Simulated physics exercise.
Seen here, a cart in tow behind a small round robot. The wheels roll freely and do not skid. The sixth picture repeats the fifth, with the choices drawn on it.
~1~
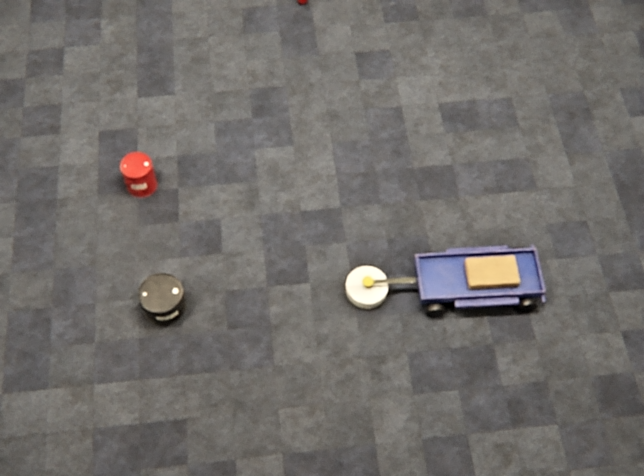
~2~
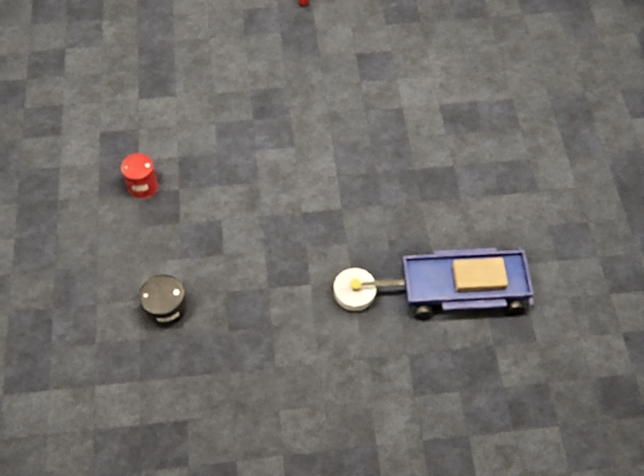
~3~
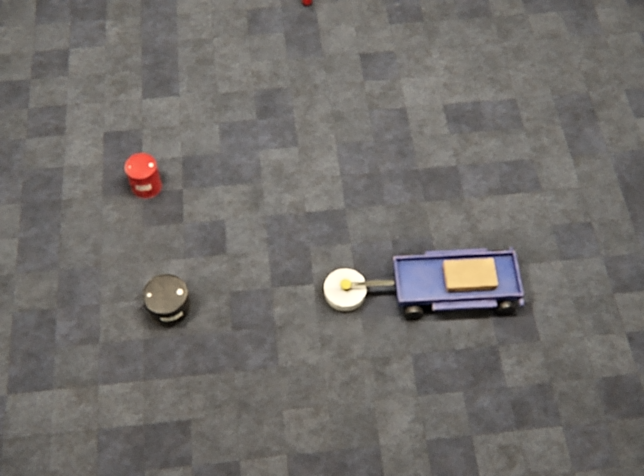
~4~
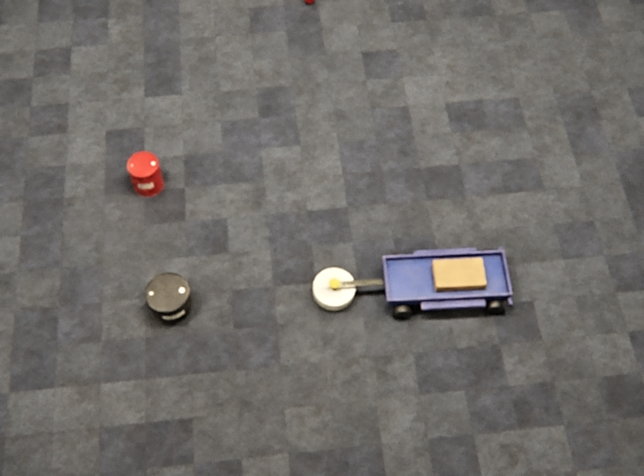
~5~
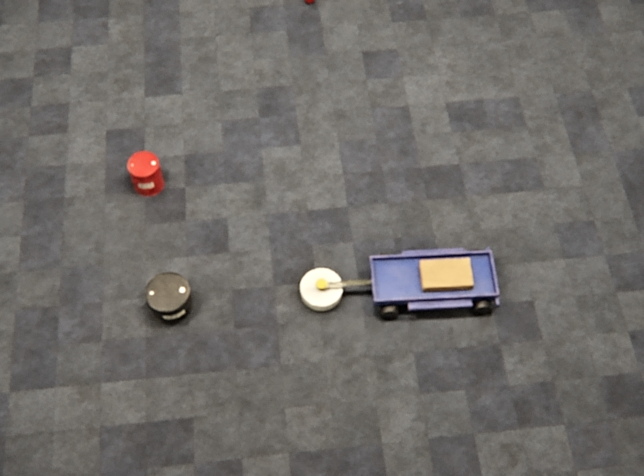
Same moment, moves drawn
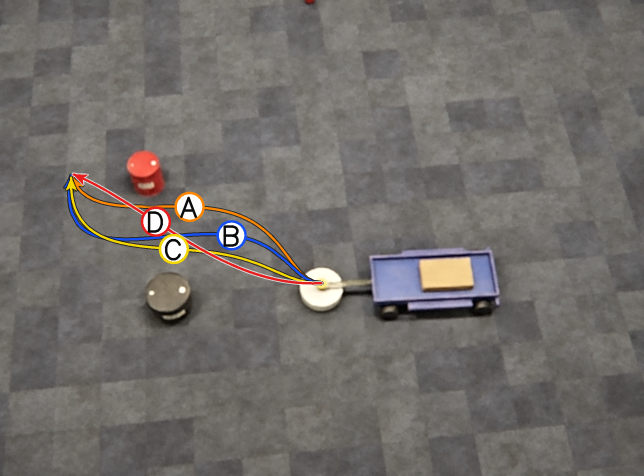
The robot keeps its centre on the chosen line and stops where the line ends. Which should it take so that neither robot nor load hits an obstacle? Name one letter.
Route B touches nothing.
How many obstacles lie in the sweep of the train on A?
It touches one.
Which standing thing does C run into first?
It meets the black tub.
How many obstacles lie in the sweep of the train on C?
One.
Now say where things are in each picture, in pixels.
Red keg (142, 185); robot (367, 286); blue cart (479, 276), in the first frame.
Robot (355, 288); blue cart (467, 278); red keg (143, 186), in the second frame.
Robot (345, 289); blue cart (457, 278); red keg (147, 186), in the third frame.
Robot (334, 288); blue cart (446, 278); red keg (149, 185), in the fourth frame.
Robot (321, 288); blue cart (433, 278); red keg (149, 184); black tub (172, 305), in the fifth frame.
On the marked copy, A from (321, 283) via (204, 208) to (73, 177); B from (321, 283) via (170, 236) to (71, 176); C from (321, 283) via (174, 249) to (71, 178); D from (321, 283) via (186, 240) to (74, 174).
Taking B. A third of the way, robot (223, 240), cart (326, 262).
Two thirds of the way, robot (109, 244), cart (215, 246).
When it is over, robot (74, 180), cart (144, 228); nothing has been touched.
As for the rest, A meets the red keg; C meets the black tub; D meets the red keg.
